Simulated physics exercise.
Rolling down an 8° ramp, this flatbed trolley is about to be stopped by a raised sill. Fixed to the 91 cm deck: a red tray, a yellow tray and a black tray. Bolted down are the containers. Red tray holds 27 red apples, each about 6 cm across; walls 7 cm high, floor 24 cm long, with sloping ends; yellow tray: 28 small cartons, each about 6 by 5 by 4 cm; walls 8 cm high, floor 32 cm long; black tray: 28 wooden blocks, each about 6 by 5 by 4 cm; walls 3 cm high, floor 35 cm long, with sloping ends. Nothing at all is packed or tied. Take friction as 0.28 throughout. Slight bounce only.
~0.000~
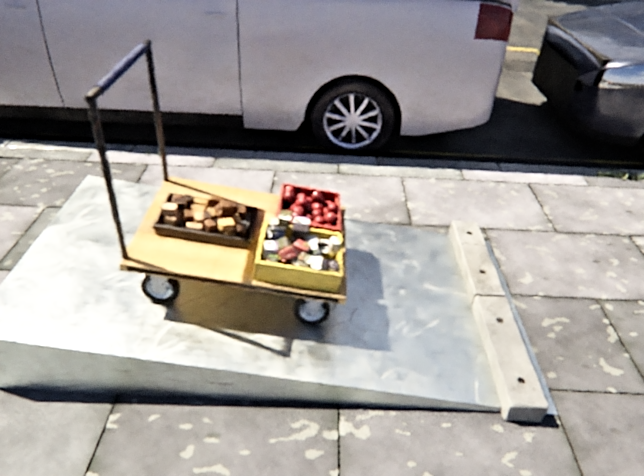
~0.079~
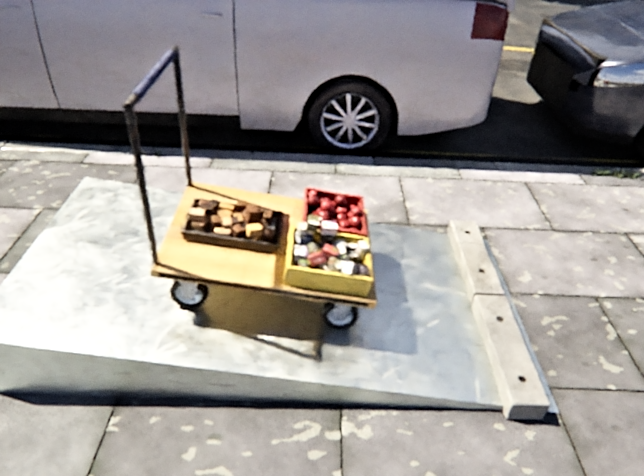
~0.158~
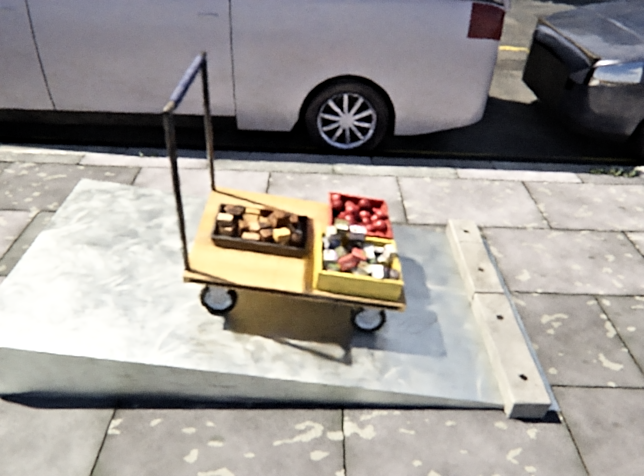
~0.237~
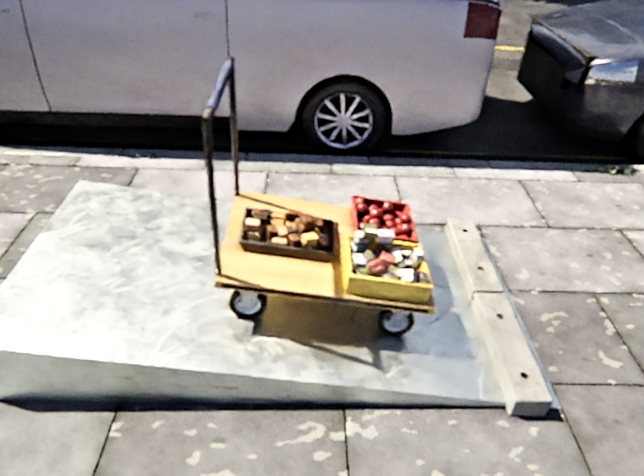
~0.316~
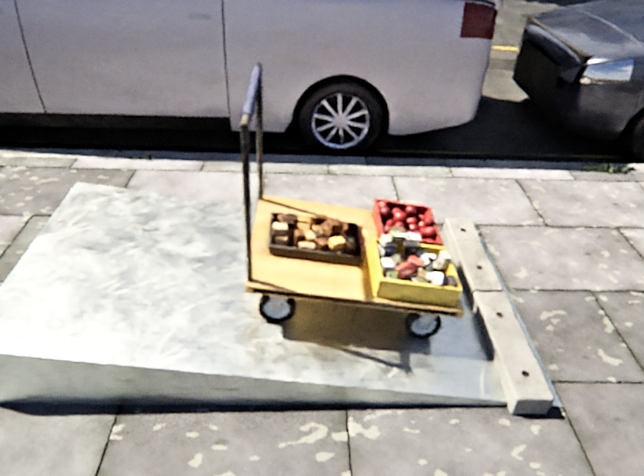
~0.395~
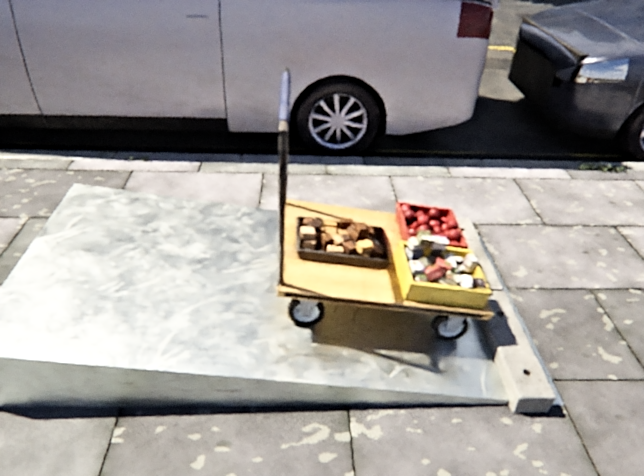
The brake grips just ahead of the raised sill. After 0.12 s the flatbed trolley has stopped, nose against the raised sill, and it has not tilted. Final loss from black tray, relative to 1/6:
Above.
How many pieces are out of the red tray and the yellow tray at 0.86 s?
Estimate at that time - red tray 1, yellow tray 2, give or take.
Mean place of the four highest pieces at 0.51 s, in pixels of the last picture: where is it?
Mean place: About (391, 237) in the last picture.
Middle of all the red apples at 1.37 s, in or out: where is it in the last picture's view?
Their middle is around (461, 234).
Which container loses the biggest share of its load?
Black tray.
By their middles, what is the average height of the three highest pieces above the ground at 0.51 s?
About 44 cm up, on average.
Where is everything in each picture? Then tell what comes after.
In the first picture (we follow the rim corner now nearest the camera), black tray at (155, 225); yellow tray at (259, 262); 73 cm still to roll; nothing out yet.
The second picture shows black tray at (183, 231); yellow tray at (290, 267); 61 cm still to roll.
The third picture shows black tray at (212, 236); yellow tray at (322, 271); 49 cm still to roll.
The fourth picture shows black tray at (241, 241); yellow tray at (353, 276); 37 cm still to roll.
The fifth picture shows black tray at (270, 246); yellow tray at (383, 279); 24 cm still to roll.
The sixth picture shows black tray at (299, 250); yellow tray at (413, 283); 12 cm still to roll; nothing out yet.
After 0.41 s, braking starts.
After 0.51 s, 0 of 27 out of the red tray, 0 of 28 out of the yellow tray and 0 of 28 out of the black tray.
After 0.63 s, 0 of 27 out of the red tray, 1 of 28 out of the yellow tray and 3 of 28 out of the black tray.
After 0.86 s, 1 of 27 out of the red tray, 2 of 28 out of the yellow tray and 7 of 28 out of the black tray.
When it is over (at 1.37 s), 1 of 27 out of the red tray, 2 of 28 out of the yellow tray and 8 of 28 out of the black tray. Asked share, 8 of 28, 29 per cent.
